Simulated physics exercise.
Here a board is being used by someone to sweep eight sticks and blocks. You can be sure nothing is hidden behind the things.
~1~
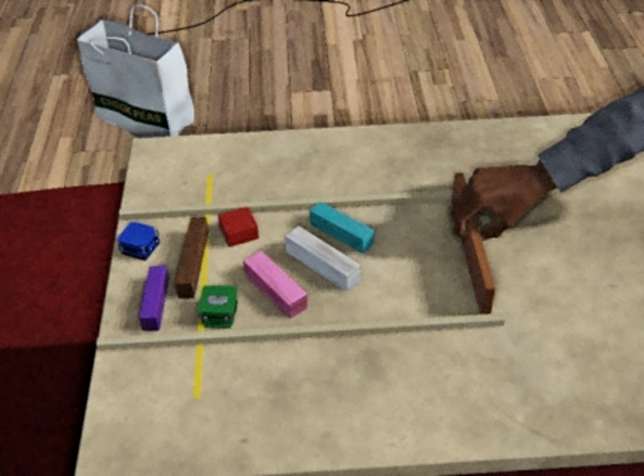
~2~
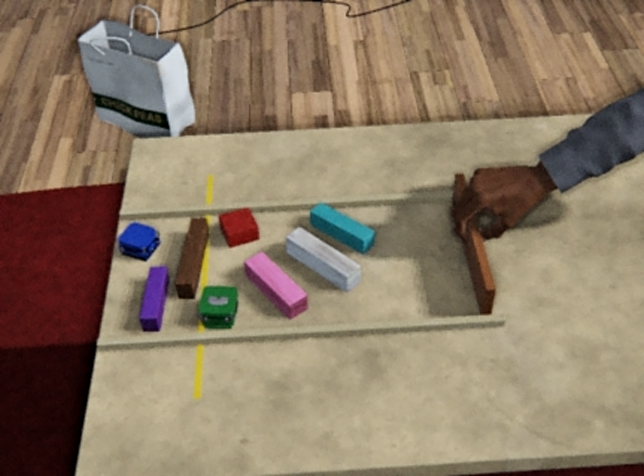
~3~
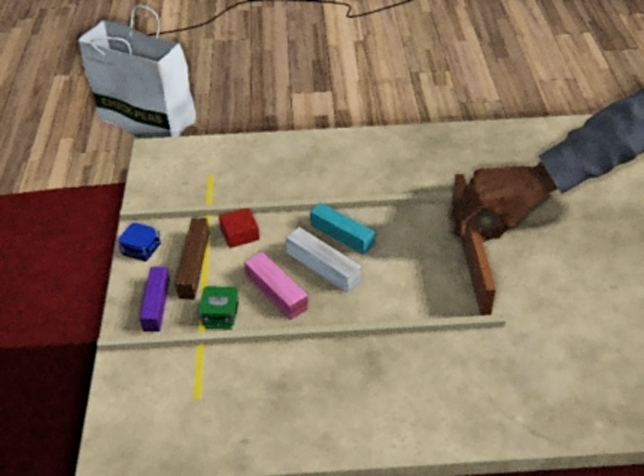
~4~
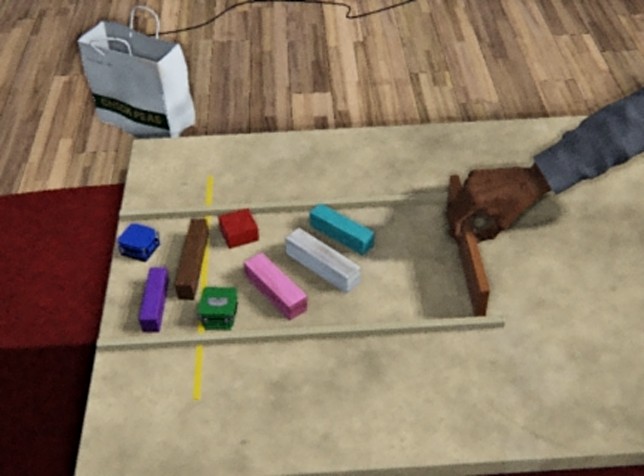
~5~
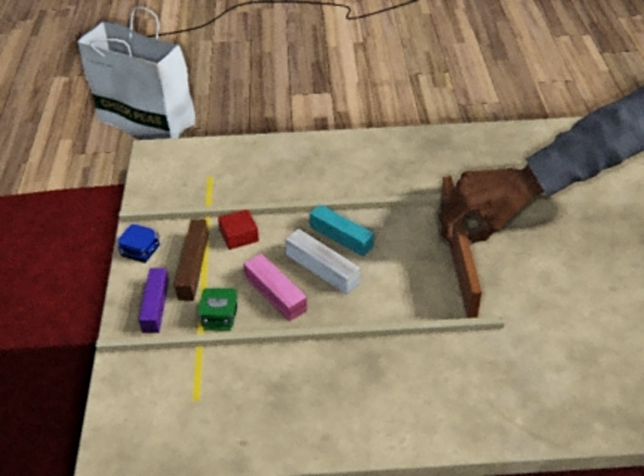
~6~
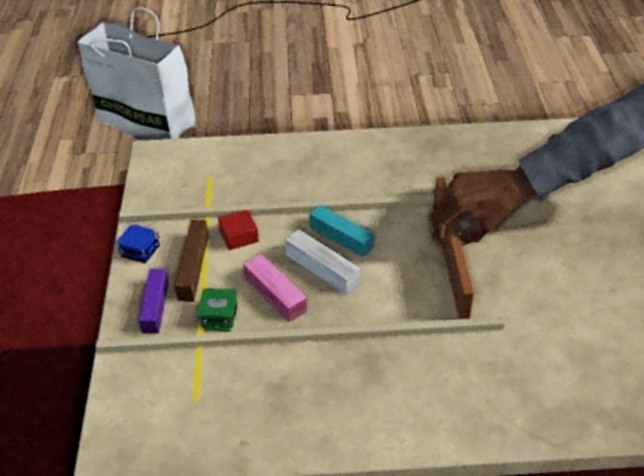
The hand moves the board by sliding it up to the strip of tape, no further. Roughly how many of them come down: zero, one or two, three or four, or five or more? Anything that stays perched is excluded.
Expect no piece at all to go down.
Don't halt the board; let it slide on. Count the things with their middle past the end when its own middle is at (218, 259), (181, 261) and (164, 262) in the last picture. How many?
0, 2 and 3.
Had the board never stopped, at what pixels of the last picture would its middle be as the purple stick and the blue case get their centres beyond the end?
The middle is at (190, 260) when it's the purple stick, and at (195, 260) when it's the blue case.
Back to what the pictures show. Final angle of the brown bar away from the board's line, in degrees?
Roughly 0 degrees.
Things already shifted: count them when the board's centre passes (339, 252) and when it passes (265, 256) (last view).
So far 2, and 5 at the second.
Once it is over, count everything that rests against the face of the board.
2 in contact.
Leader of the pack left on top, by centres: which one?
Result: The blue case.
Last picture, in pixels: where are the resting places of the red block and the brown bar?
The red block ends at (172, 227) and the brown bar at (142, 262).
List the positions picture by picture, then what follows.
The first frame shows blue case (139, 242); purple stick (155, 298); brown bar (193, 257); board (472, 241); tape (204, 272).
The second frame shows purple stick (155, 298); board (472, 242).
The third frame shows brown bar (193, 257); pink stick (276, 285).
The fourth frame shows blue case (139, 243); red block (239, 228).
The fifth frame shows purple stick (154, 300); green case (219, 310).
The sixth frame shows blue case (139, 244); purple stick (154, 300); brown bar (192, 259); board (452, 246); tape (204, 274).
Soon after, none off yet; blue case at rest near (139, 244); purple stick at rest near (154, 300); brown bar at rest near (192, 259).
Then, none off yet; blue case at rest near (139, 244); purple stick at rest near (153, 300); brown bar moved a little near (176, 260).
At rest, the number that fall off is zero.
